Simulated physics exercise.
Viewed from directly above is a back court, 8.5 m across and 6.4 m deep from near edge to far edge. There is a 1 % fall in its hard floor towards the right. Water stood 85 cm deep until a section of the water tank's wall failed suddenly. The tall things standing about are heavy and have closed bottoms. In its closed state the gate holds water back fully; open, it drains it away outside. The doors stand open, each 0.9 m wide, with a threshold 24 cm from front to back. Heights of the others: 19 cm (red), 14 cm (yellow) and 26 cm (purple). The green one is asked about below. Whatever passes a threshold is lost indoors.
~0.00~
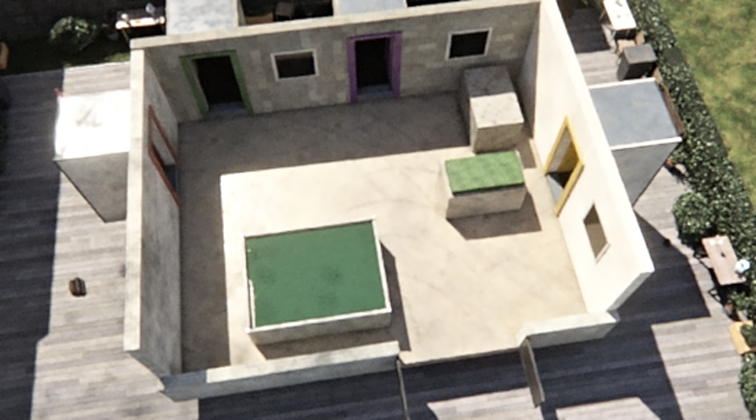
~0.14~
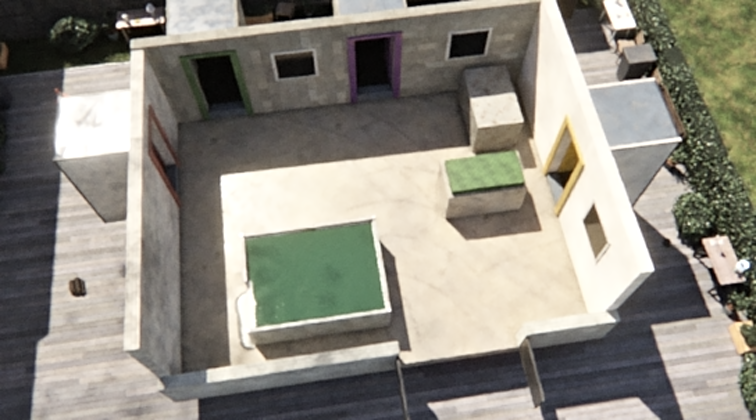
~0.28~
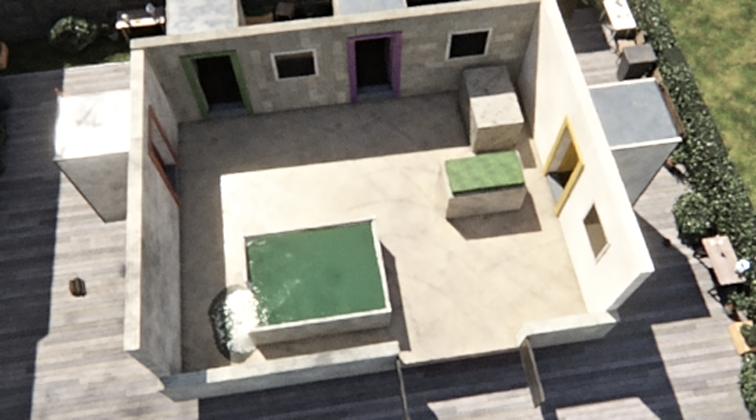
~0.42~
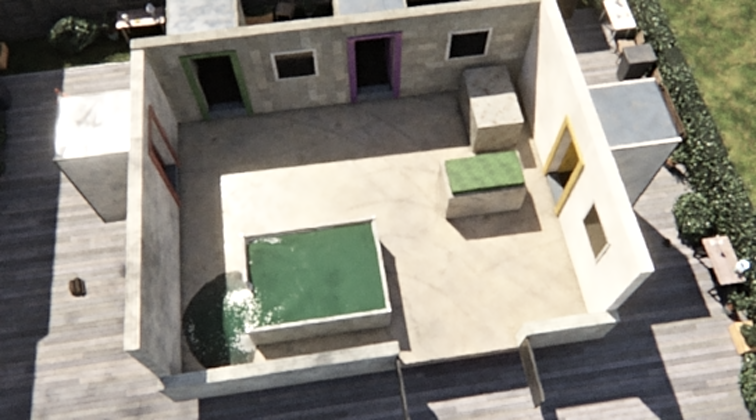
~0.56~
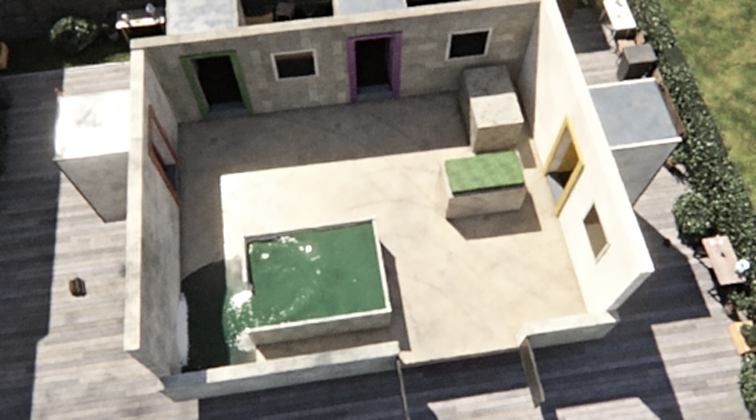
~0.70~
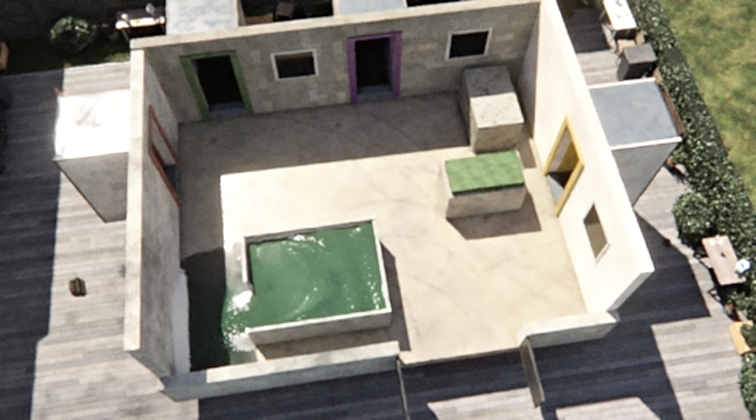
We see a roofless walled court from above, with a raised tank of still green water; water begins pouring out at the tank's left side, spreads across the pale floor to the left wall, and ripples cross the tank's surface.
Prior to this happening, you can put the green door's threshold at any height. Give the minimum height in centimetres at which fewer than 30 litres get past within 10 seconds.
19 cm.
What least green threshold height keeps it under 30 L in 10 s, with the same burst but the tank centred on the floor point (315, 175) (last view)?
I'd put it at close to 14.0 cm.
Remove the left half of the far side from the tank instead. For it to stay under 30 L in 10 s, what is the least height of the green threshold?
It should stand roughly 32 cm high.
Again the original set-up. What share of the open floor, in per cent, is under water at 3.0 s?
The wet part is about 40 per cent.
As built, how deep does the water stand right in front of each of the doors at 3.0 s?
Lab note, depth in cm: Red 7; yellow 0; purple 0; green 30.
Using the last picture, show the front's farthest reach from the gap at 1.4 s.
Near pixel (179, 189).
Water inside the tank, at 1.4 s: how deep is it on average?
Some 64 cm.
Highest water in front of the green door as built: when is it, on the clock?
Roughly at 3.0 s.
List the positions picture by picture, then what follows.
In the first picture, still water, 85 cm deep, in the water tank at (314, 273); the green door at (221, 91) is dry.
In the second picture, the gap is at (253, 314), the front 0.3 m out at (239, 313); the back of the water tank holds 85 cm.
In the third picture, the front is at (213, 322), 0.9 m from the gap at (254, 315); 1.1 m2 of floor is wet, 85 cm left at the back.
In the fourth picture, water pours out at (254, 316) and has run 1.4 m, to (187, 331); about 9 cm deep outside, 85 cm at the back.
In the fifth picture, the front is at a hidden place, 1.6 m from the gap at (254, 315); 3.5 m2 of floor is wet, 85 cm left at the back.
In the sixth picture, the gap is at (254, 315), the front 1.8 m out at (181, 266); the back of the water tank holds 84 cm; 3.6 m in a straight line remain to the green door at (221, 91).
After 1.4 s water covers 10 % of the floor, deepest (66 cm) near (182, 384); it has not reached the green door.
After 3.0 s water covers 40 % of the floor, deepest (45 cm) near (182, 384); 30 cm at the green door, 0 litres in over its 25 cm threshold.
After 10.0 s water covers 95 % of the floor, deepest (24 cm) near (530, 126); 11 cm at the green door, 4 litres in over its 25 cm threshold.
At the green door as built, the water arrived by 2.5 s and peaked near 30 cm at 3.0 s.
Run again over the same 10 s with other heights there, 46 litres in over 17.5 cm, 6 litres over 23.5 cm. The limit of 30 litres is kept from about 19 cm up.
